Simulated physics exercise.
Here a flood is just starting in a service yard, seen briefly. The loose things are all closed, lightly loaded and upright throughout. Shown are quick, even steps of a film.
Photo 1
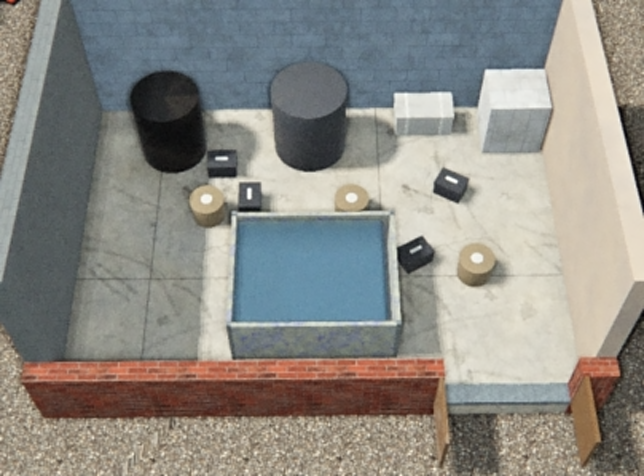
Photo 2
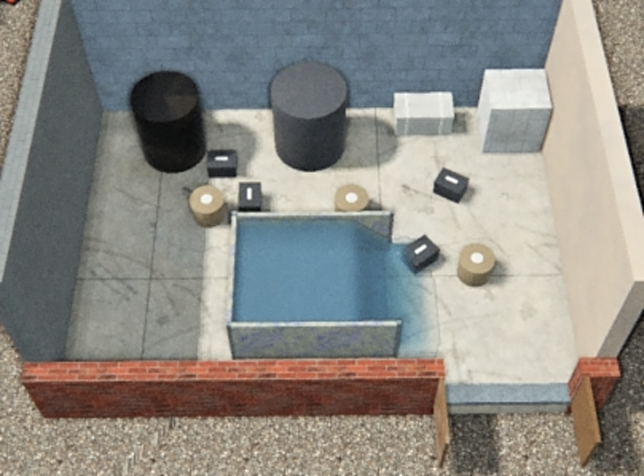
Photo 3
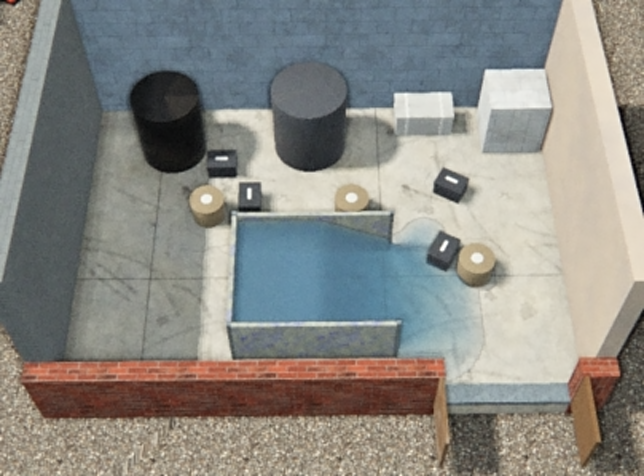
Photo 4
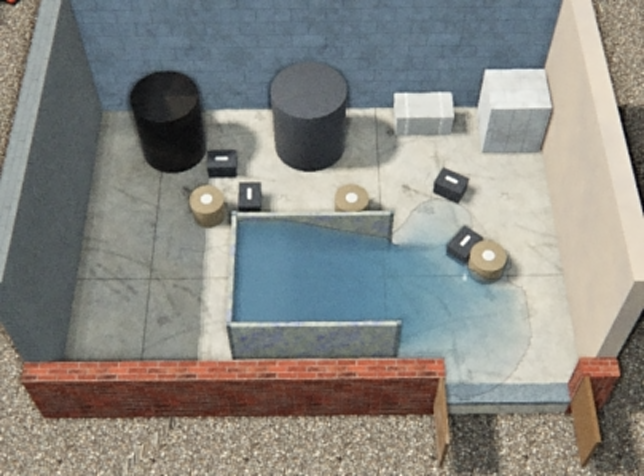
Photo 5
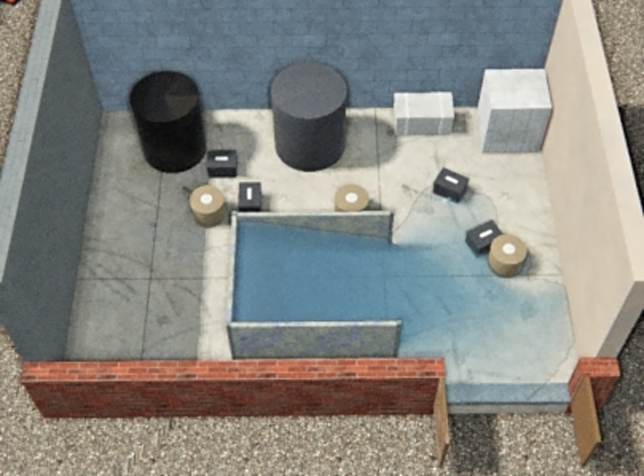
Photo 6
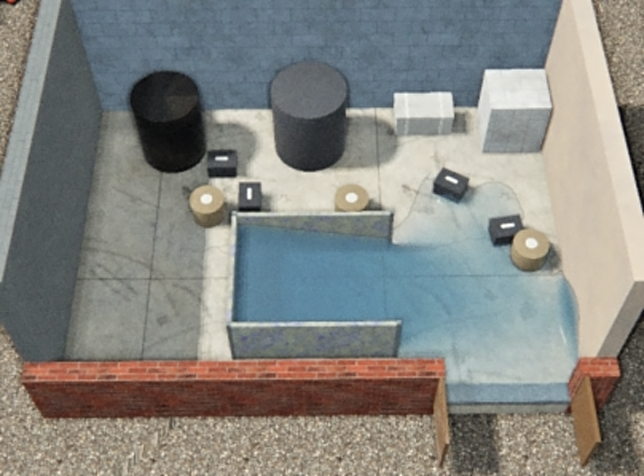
A blue pool of water stands in a pale-walled tank near the front of a walled concrete yard, seen from high above, with a brick wall and open gate in front. Two dark drums stand at the back, white boxes at back right, and small black totes and tan tubs around the tank. The tank's right side opens, water spreads rightward across the floor, and one black tote slides right, then a tan tub beside it slides too, while the camera stays still.
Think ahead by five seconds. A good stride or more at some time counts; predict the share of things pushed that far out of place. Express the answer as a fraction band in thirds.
Fraction band: 1/3 to 2/3.
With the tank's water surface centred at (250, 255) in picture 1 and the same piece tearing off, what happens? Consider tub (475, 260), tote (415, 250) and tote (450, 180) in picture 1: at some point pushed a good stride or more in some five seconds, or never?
Taking them in turn: Got sent well off; got sent well off; got sent well off.
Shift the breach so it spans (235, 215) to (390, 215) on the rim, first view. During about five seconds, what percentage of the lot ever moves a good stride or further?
Roughly 100 in a hundred.
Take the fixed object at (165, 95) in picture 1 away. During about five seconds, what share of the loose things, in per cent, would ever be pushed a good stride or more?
Estimated share: Approx. 50 %.
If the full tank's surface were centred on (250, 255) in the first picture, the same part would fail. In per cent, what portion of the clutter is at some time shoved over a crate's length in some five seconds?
It works out near 50 %.
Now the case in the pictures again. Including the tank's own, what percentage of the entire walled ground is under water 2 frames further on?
I'd say around 35 in a hundred.
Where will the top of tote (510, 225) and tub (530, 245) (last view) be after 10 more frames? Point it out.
About (480, 147) and (501, 162).
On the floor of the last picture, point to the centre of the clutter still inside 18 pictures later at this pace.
It comes out somewhere near (314, 190).
A moment on, 2 of 8 are well off their spots; 1 afloat.
Next, 2 of 8 are well off their spots; 1 afloat.
Later, 3 of 8 are well off their spots; 2 afloat.
In the end, 4 of 8 are well off their spots, and 4 have been at some point; 1 afloat.
